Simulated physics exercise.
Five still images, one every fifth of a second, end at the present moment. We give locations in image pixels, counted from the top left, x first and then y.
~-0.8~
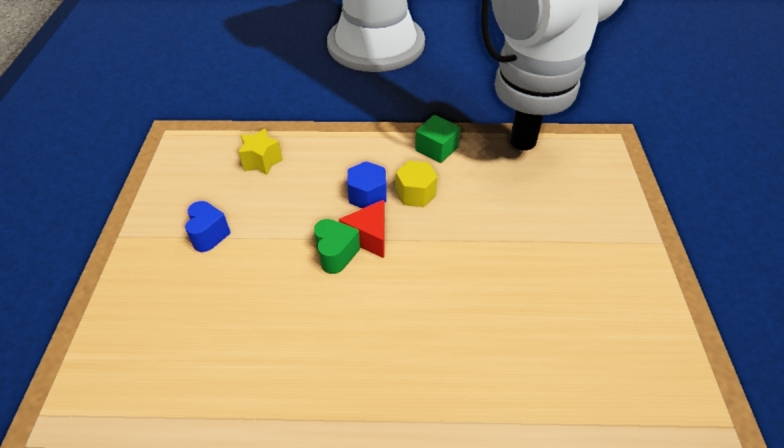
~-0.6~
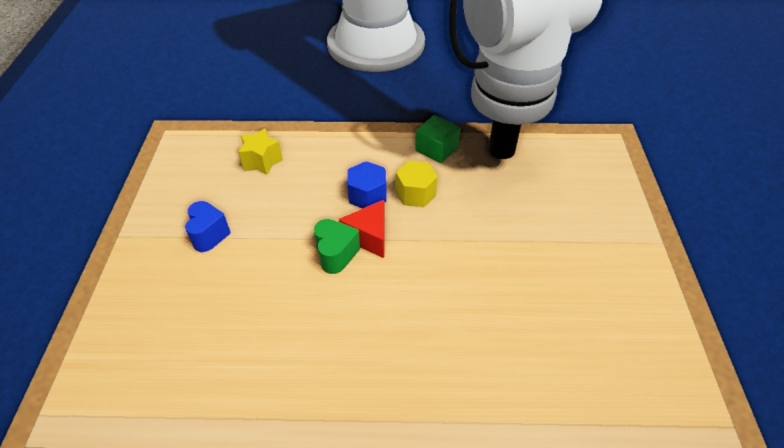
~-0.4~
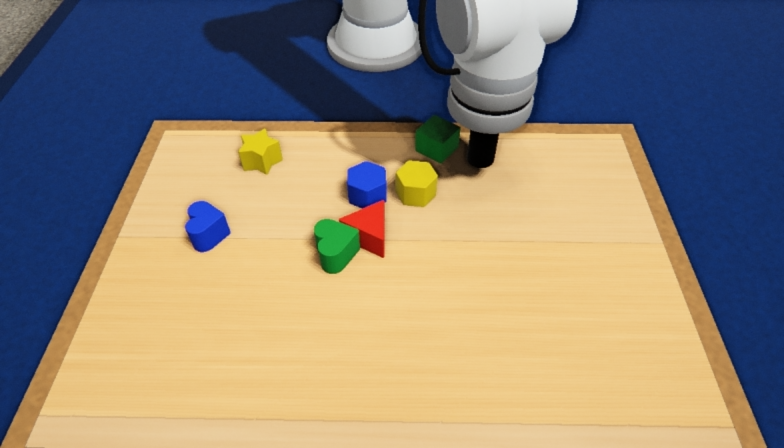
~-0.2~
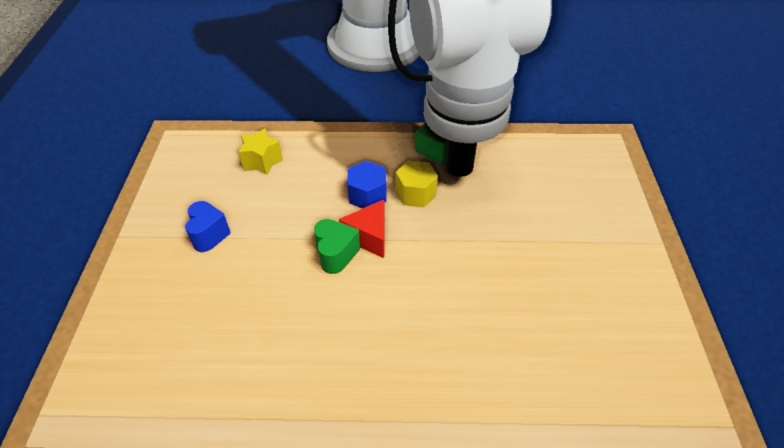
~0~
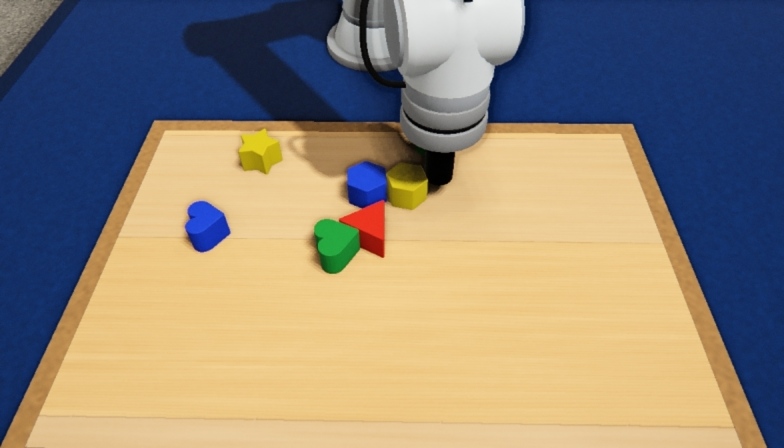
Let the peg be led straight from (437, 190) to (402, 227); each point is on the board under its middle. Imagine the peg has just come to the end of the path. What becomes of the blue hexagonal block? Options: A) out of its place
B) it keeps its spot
A
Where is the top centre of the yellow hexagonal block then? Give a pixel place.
Most likely (378, 189).
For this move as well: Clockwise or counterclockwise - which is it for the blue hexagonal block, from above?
Verdict: Clockwise.
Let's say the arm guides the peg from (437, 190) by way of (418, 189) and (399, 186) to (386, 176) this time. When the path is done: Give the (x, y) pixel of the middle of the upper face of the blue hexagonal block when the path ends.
In the picture, it is at (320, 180).
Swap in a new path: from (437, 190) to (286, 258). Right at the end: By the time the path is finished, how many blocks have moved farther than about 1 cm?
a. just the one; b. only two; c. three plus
My pick is c.
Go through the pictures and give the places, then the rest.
In the first picture, tip of the peg (523, 142), middles of tops, green heart (333, 235), blue hexagonal block (366, 175), red three-sided block (368, 219), yellow hexagonal block (417, 173).
In the second picture, peg (502, 151), nothing pushed.
In the third picture, peg (480, 159), nothing pushed.
In the fourth picture, peg (459, 168), nothing pushed.
In the fifth picture, peg (439, 176), green heart (333, 235), blue hexagonal block (366, 175), red three-sided block (368, 219), yellow hexagonal block (407, 176).
What follows on the original path. Halfway along, peg (420, 195); blue hexagonal block (351, 175), turned 15° clockwise; red three-sided block (366, 220); yellow hexagonal block (386, 186), turned 30° clockwise.
At the end, peg (402, 214); green heart (325, 244); blue hexagonal block (345, 173), turned 20° clockwise; red three-sided block (355, 222), turned 15° anticlockwise; yellow hexagonal block (378, 189), turned 50° clockwise.
